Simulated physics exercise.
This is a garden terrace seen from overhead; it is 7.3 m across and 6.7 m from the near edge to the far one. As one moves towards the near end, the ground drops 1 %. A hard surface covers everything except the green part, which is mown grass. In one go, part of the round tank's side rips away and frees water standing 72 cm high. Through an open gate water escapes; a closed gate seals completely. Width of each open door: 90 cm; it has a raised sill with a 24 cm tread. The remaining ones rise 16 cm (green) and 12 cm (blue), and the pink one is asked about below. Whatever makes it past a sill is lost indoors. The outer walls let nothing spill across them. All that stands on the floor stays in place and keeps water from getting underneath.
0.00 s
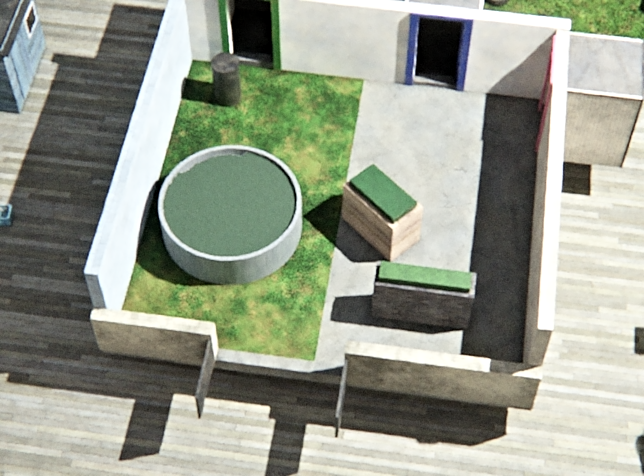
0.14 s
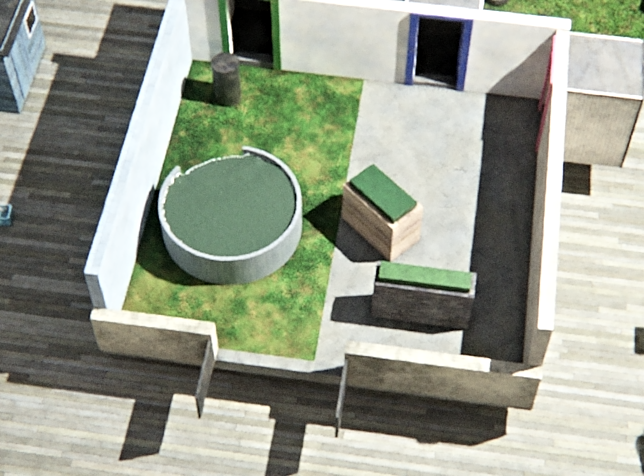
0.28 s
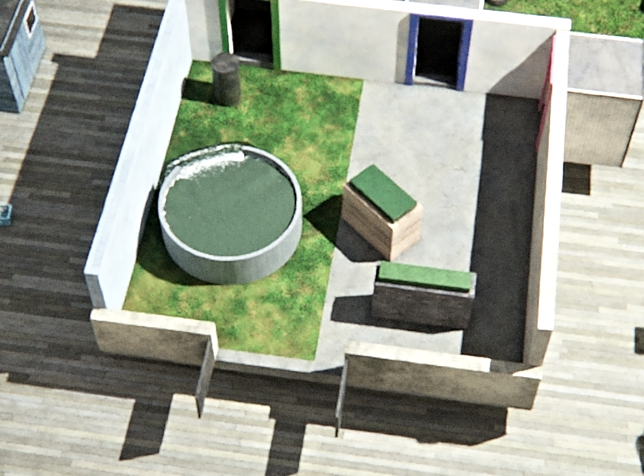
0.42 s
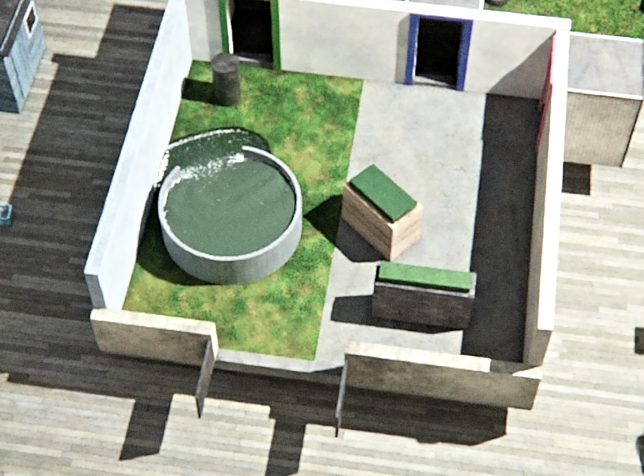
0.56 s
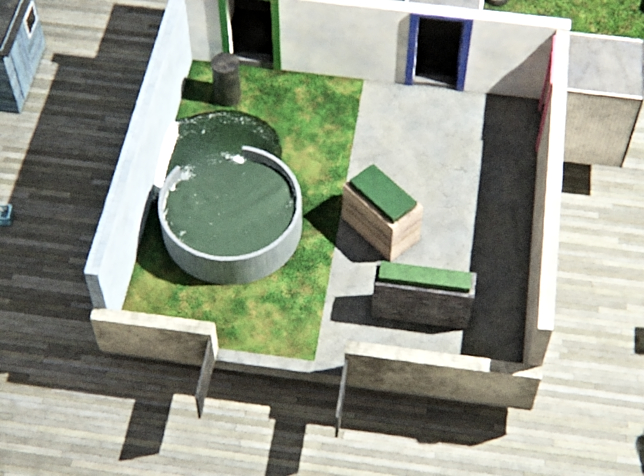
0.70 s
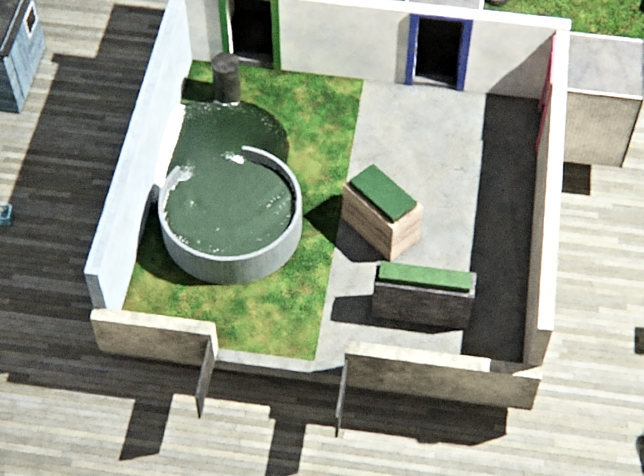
A large round tank of dark green water stood on a walled lawn until its far side broke open, and foaming water poured out, spreading across the grass toward the back and around a dark post.
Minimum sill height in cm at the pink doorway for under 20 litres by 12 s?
Roughly 12.5 cm.
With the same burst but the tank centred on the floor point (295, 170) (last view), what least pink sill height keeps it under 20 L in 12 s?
It should be around 7.0 cm high.
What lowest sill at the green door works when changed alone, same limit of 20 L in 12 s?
Green door, minimum about 18 cm.
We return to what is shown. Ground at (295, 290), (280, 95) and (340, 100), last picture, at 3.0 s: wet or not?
Point by point, the first is spared, the second awash and the third awash.
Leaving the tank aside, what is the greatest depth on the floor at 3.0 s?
Max depth: Around 38 cm.
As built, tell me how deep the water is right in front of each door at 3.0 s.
Door depths (cm): Pink = 0, green = 22, blue = 0.
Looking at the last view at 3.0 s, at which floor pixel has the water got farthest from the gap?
(415, 86).
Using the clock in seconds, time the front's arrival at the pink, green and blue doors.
Pink at 4.0 s, green at 1.5 s, blue at 3.2 s.
After 1.4 s water covers 15 % of the floor, deepest (56 cm) near (192, 60); it has not reached the pink door.
After 3.0 s water covers 30 % of the floor, deepest (38 cm) near (191, 67); it has not reached the pink door.
After 12.0 s water covers 100 % of the floor, deepest (14 cm) near (516, 388); 7 cm at the pink door, 0 litres in over its 25 cm sill.
At the pink door as built, the water arrived by 4.3 s and peaked near 18 cm at 4.8 s.
With a sill of 11 cm, 33 litres would have come in within the 12 s; with 15 cm, 5 litres. So under 20 litres takes about 12.5 cm.
